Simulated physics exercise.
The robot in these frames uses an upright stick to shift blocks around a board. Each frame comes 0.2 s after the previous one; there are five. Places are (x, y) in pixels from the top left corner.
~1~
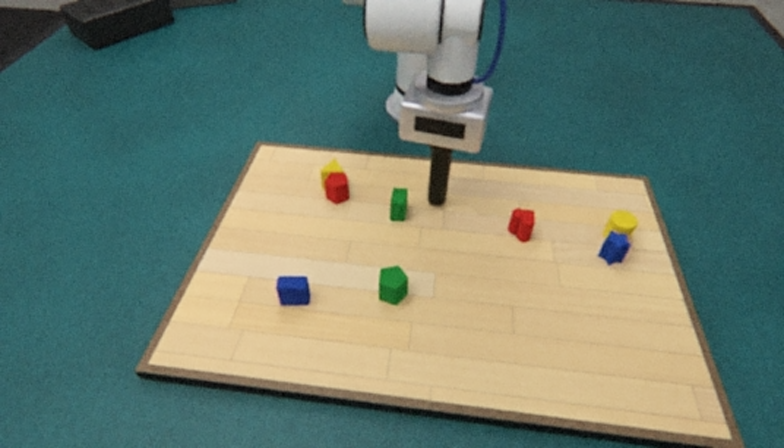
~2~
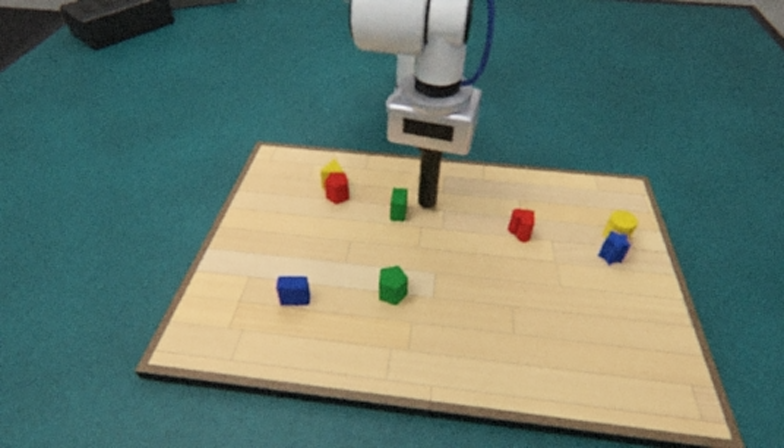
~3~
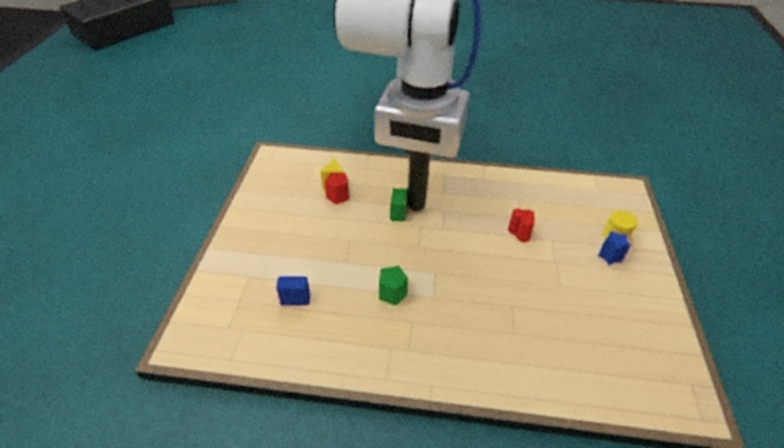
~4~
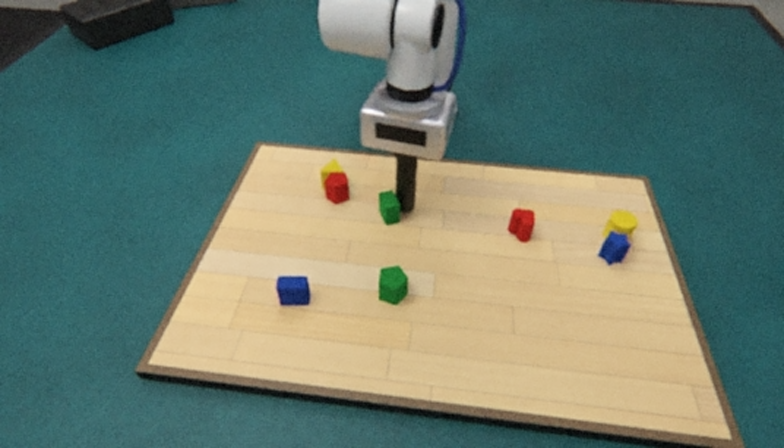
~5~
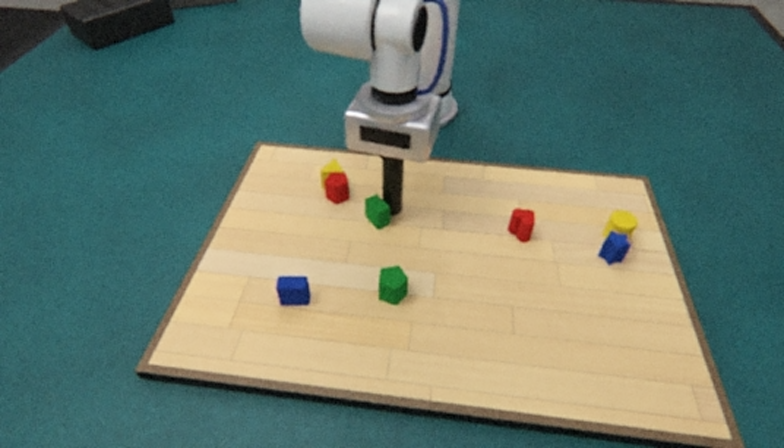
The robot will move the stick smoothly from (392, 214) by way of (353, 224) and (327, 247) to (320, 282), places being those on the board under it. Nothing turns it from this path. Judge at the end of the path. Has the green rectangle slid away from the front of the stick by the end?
It seems so.
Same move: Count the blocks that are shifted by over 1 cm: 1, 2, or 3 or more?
It shifts a single block.
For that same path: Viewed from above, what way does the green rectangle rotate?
Looking down: Clockwise.
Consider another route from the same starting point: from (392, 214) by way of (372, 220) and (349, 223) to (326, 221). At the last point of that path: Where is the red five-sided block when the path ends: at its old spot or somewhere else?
The red five-sided block keeps its place.
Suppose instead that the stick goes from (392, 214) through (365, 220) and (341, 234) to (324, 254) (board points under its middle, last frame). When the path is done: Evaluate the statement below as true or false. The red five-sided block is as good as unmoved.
True - the claim holds.
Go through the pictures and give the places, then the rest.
The first picture shows stick's lower end at (437, 199); blue rectangle at (292, 282); green rectangle at (399, 195).
The second picture shows stick at (427, 201); blocks still.
The third picture shows stick at (417, 204); blocks still.
The fourth picture shows stick at (405, 206); green rectangle at (389, 198).
The fifth picture shows stick at (392, 209); blue rectangle at (292, 282); green rectangle at (377, 203).
On the path given first. One third of the way, stick at (353, 219); green rectangle at (338, 216), turned 25° anticlockwise.
Two thirds of the way, stick at (326, 243); green rectangle at (306, 236), turned 20° clockwise.
At the end, stick at (319, 278); blue rectangle still; green rectangle at (303, 237), turned 35° clockwise.
